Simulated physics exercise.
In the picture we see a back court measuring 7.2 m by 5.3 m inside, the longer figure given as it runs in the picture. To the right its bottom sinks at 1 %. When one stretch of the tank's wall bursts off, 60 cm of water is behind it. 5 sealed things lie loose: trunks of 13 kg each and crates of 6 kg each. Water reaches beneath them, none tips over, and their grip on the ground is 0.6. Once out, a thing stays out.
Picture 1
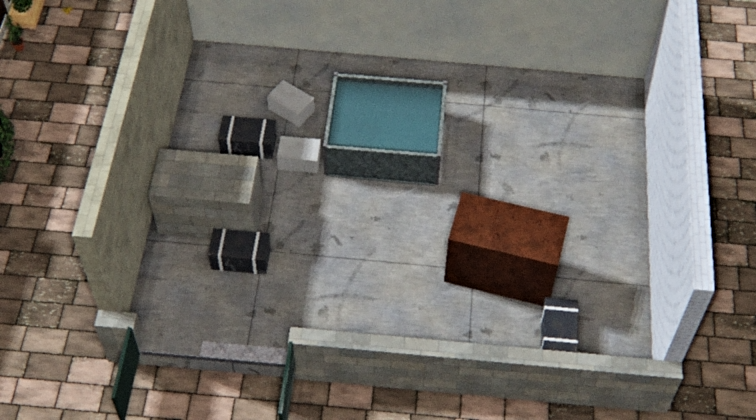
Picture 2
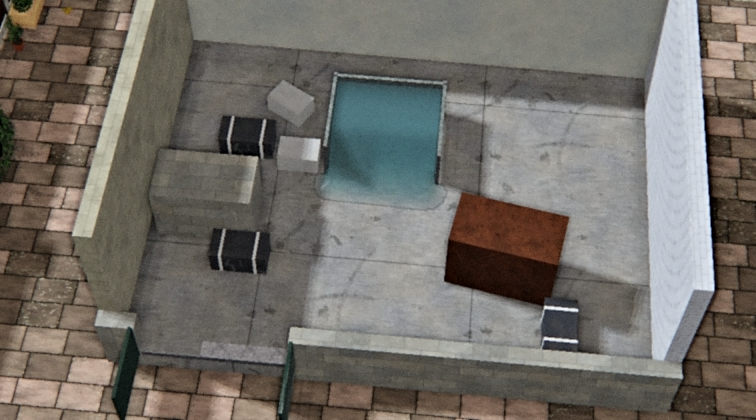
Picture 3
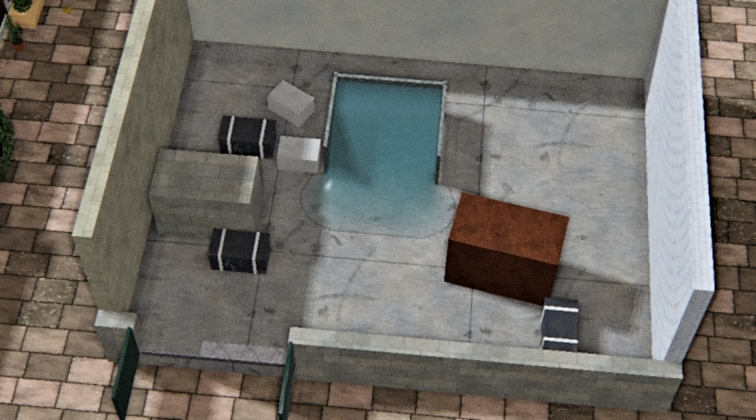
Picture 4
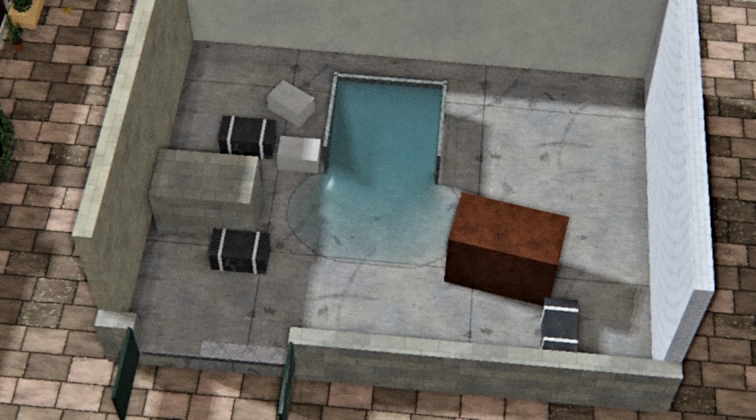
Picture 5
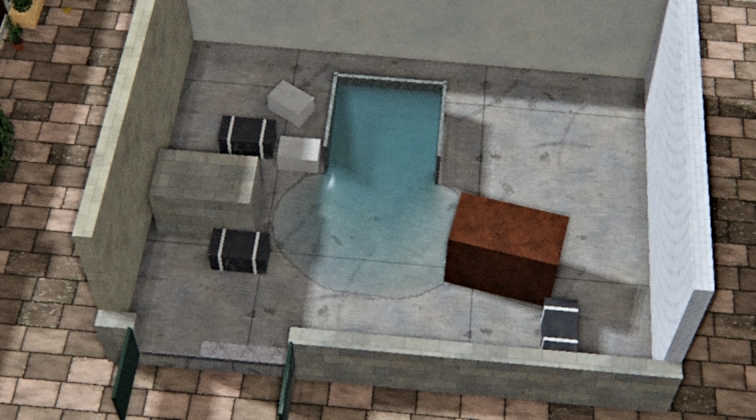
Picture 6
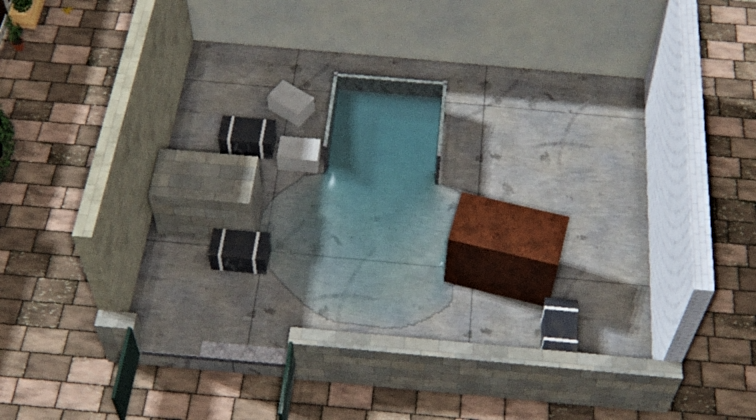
A walled back court with a grey slab floor, ringed by brick-coloured paving, is seen from high above by a still camera. A teal-filled tank stands near the back wall, with pale and black boxes and a grey block to its left and a rust-brown block to its right. The tank's front wall disappears and water spreads forward across the floor in a widening rounded sheet, while the boxes stay put.
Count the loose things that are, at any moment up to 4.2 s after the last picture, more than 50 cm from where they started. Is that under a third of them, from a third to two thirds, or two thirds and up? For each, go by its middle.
From a third to two thirds.
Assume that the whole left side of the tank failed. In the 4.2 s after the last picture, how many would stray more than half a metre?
Then it comes to 3 of them.
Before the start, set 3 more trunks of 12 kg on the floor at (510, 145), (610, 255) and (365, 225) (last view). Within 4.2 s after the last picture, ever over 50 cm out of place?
Order as listed: Inside half a metre / beyond half a metre / beyond half a metre.
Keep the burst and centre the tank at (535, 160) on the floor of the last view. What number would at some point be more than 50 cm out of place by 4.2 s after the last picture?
The count would be 1.
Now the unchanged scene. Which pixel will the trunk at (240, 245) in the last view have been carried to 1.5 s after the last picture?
About pixel (199, 272).
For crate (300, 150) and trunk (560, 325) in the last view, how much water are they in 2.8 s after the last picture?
Depths: Near 0 cm, then near 9 cm.
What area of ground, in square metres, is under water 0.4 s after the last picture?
Close to 11.0 m2, I'd say.
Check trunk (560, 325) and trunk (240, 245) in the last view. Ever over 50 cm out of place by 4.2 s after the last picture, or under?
Taking them in turn: The first is above the mark and the second is above the mark.
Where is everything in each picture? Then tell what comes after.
In the first frame, a trunk at (561, 324), on the bottom; a crate at (290, 97) rests on the ground; water covers 2.1 m2; 0 of 5 have shifted.
In the second frame, a trunk at (561, 324) rests on the ground; a crate at (290, 97), on the bottom; water covers 3.0 m2; 0 of 5 have shifted.
In the third frame, a trunk at (561, 324) rests on the ground; a crate at (290, 97), on the bottom; 4.0 m2 under water; 0 of 5 have shifted.
In the fourth frame, a trunk at (561, 324), on the bottom; a crate at (290, 97), on the bottom; 5.4 m2 under water; 0 of 5 have shifted.
In the fifth frame, a trunk at (561, 324), on the bottom; a crate at (290, 97) rests on the ground; water covers 6.9 m2; 0 of 5 have shifted.
In the sixth frame, a trunk at (561, 324), on the bottom; a crate at (290, 97) rests on the ground; 8.3 m2 under water; 0 of 5 have shifted.
Then, 0.4 s after the last picture 0 of 5 are over 50 cm from their spots; 0 afloat.
Then, 1.5 s after the last picture 1 of 5 are over 50 cm from their spots; 0 afloat.
Then, 2.8 s after the last picture 2 of 5 are over 50 cm from their spots; 1 afloat.
Then, 4.2 s after the last picture 2 of 5 are over 50 cm from their spots, and 2 have been at some point; 2 afloat.
